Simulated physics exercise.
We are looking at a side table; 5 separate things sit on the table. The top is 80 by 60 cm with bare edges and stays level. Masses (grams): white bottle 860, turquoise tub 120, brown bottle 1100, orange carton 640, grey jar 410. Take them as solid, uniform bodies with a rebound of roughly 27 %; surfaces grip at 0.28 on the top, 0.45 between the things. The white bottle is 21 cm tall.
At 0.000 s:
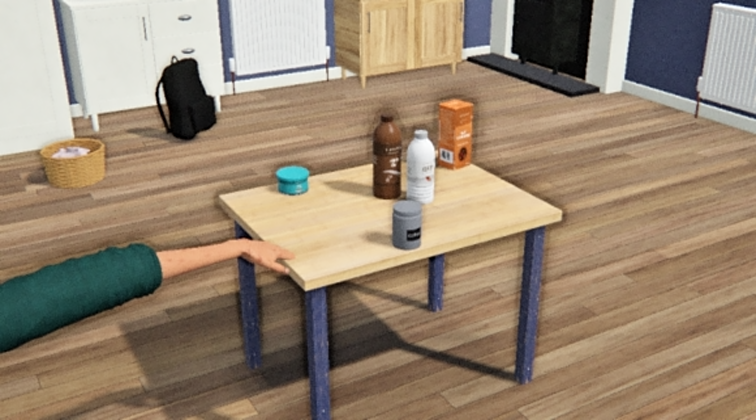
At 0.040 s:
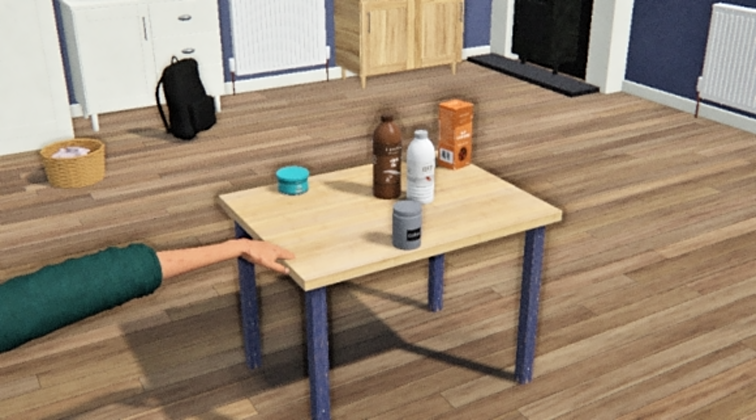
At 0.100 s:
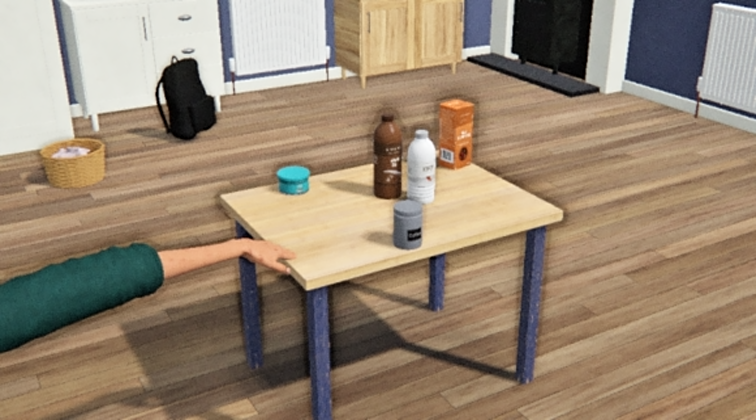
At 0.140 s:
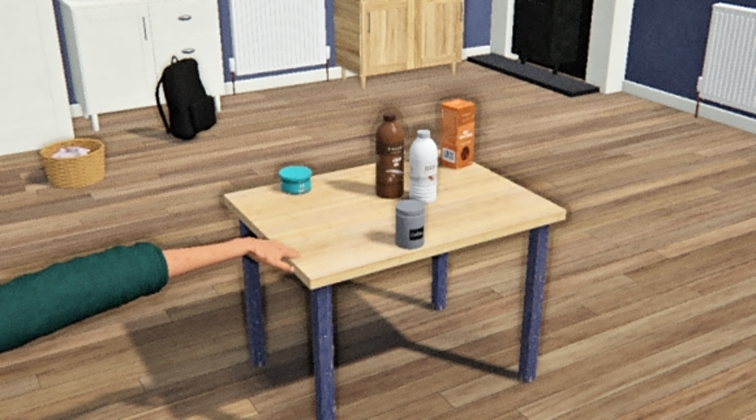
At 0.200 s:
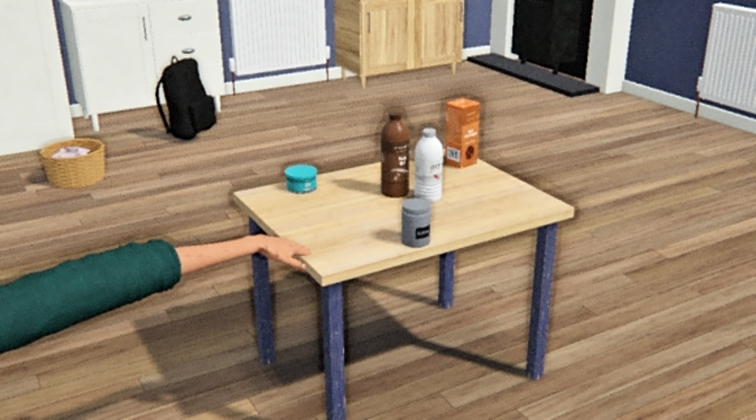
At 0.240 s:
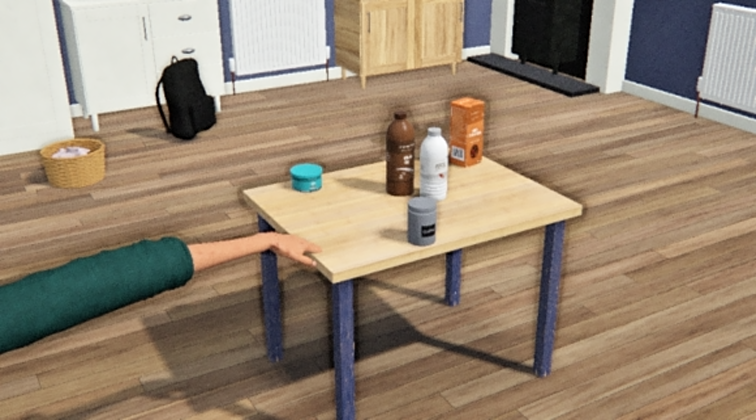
In a room with a wooden floor, a hand at the edge of a side table holding bottles, a tub, a jar and a carton slid it slightly to the right, the items riding along.
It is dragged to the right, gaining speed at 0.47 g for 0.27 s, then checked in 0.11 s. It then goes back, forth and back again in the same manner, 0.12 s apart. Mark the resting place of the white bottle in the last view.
The white bottle comes to rest near (471, 156).
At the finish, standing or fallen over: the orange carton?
The orange carton tips over.
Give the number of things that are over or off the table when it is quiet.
That comes to 1.
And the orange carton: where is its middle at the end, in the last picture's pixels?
Near (469, 304).
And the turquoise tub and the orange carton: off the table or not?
The turquoise tub ends on the table; the orange carton ends off the table.
By 0.84 s, table along by 5 cm; orange carton now off the table; white bottle 16 cm from its spot near (480, 154); grey jar 16 cm from its spot.
By 1.34 s, table along by 18 cm; white bottle 2 cm from its spot near (479, 154); turquoise tub 5 cm from its spot; grey jar 2 cm from its spot.
When it is over (2.6 s), off the table, orange carton; not toppled but over 5 cm from the start, white bottle, turquoise tub, brown bottle and grey jar. End places, in pixels of the last picture, white bottle near (471, 156).
